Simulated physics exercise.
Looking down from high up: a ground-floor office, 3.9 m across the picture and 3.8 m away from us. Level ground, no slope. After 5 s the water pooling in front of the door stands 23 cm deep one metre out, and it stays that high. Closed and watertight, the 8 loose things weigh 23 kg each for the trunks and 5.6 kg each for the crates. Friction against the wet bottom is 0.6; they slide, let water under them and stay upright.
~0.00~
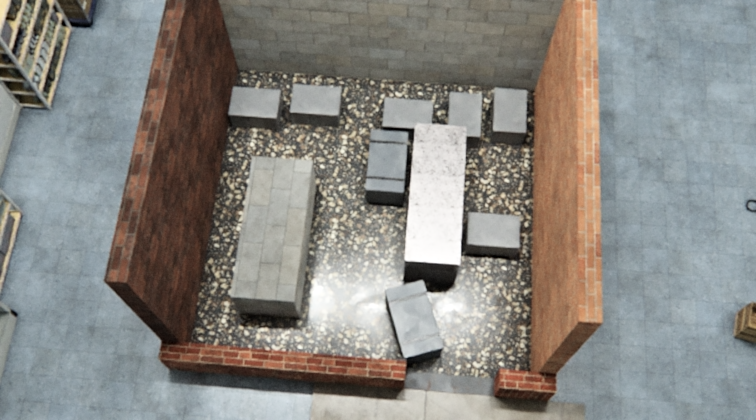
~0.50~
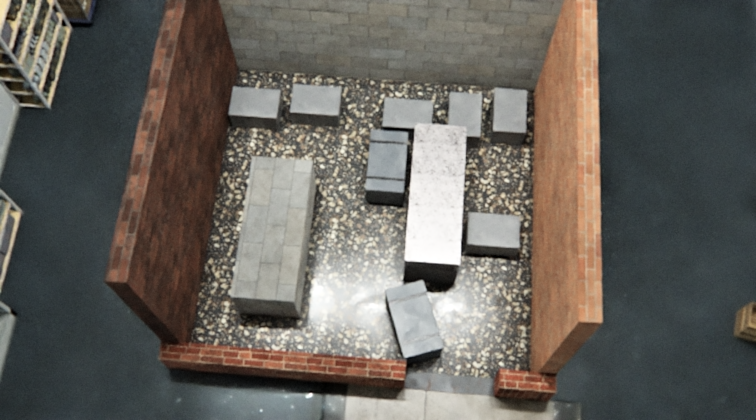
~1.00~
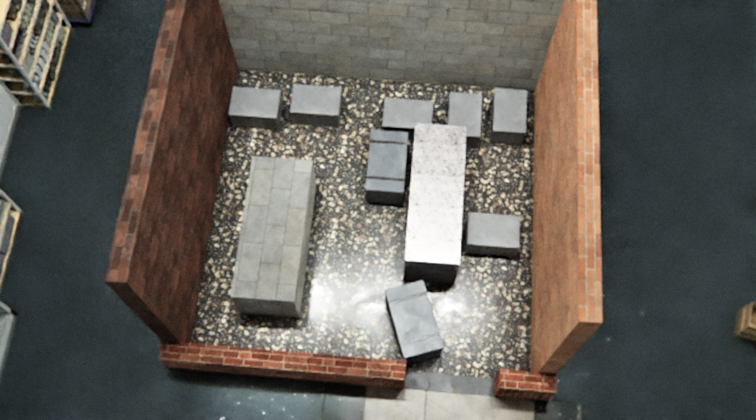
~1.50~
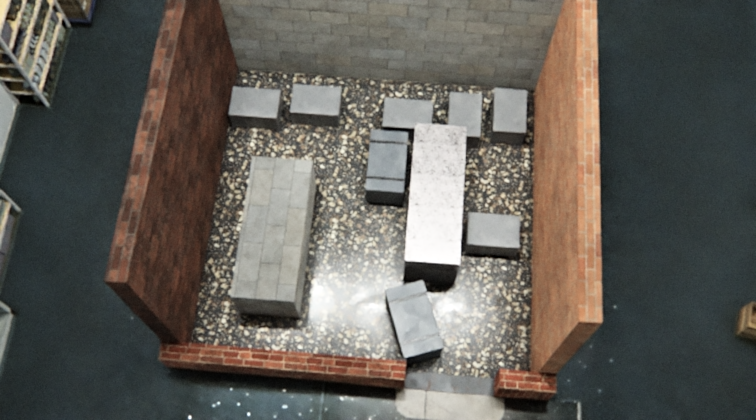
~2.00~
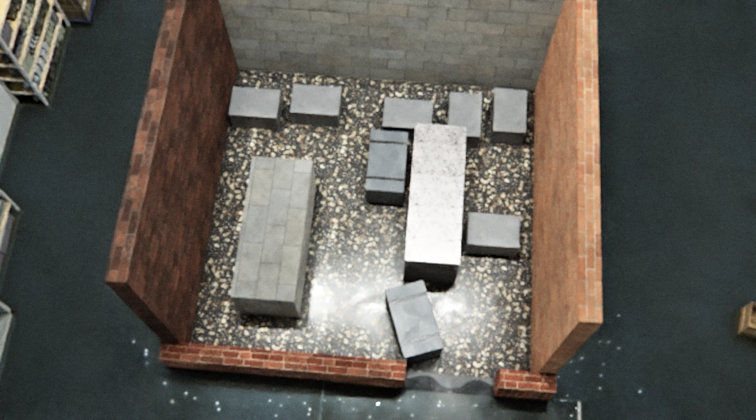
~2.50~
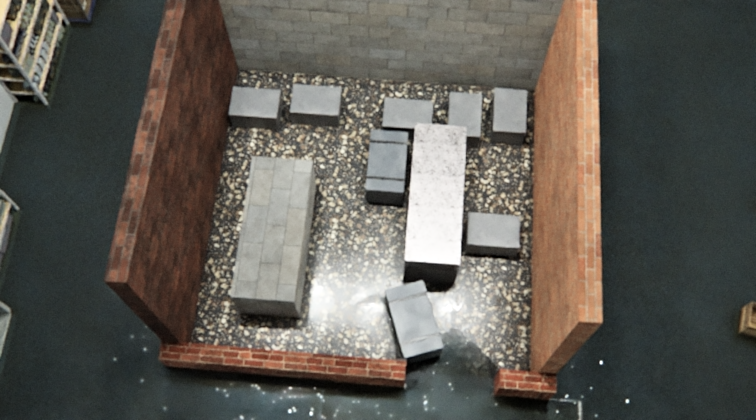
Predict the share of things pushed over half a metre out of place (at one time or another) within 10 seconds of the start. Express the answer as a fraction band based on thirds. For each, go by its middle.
The band is one third to two thirds.
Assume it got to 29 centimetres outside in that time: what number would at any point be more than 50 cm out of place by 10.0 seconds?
The answer would then be 6.
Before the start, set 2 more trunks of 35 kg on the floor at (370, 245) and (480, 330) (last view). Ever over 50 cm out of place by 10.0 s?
Taking them in order, the first is within that distance and the second is beyond that distance.
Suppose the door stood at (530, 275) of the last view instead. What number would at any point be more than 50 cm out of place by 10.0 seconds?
So the tally would be 5.
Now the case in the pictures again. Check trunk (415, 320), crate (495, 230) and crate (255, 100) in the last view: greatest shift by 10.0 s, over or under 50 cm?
In turn: More, past it, short of it.
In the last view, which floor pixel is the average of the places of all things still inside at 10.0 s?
That lands at roughly (351, 146).
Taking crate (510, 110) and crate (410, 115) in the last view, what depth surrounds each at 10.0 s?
First about 10 cm, second about 11 cm.
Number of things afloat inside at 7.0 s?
Total: 2.
After 3.5 s 0 of 8 are over 50 cm from their spots; 0 afloat.
After 4.5 s 0 of 8 are over 50 cm from their spots; 0 afloat.
After 7.0 s 2 of 8 are over 50 cm from their spots; 2 afloat.
After 10.0 s 5 of 8 are over 50 cm from their spots, and 5 have been at some point; 6 afloat.
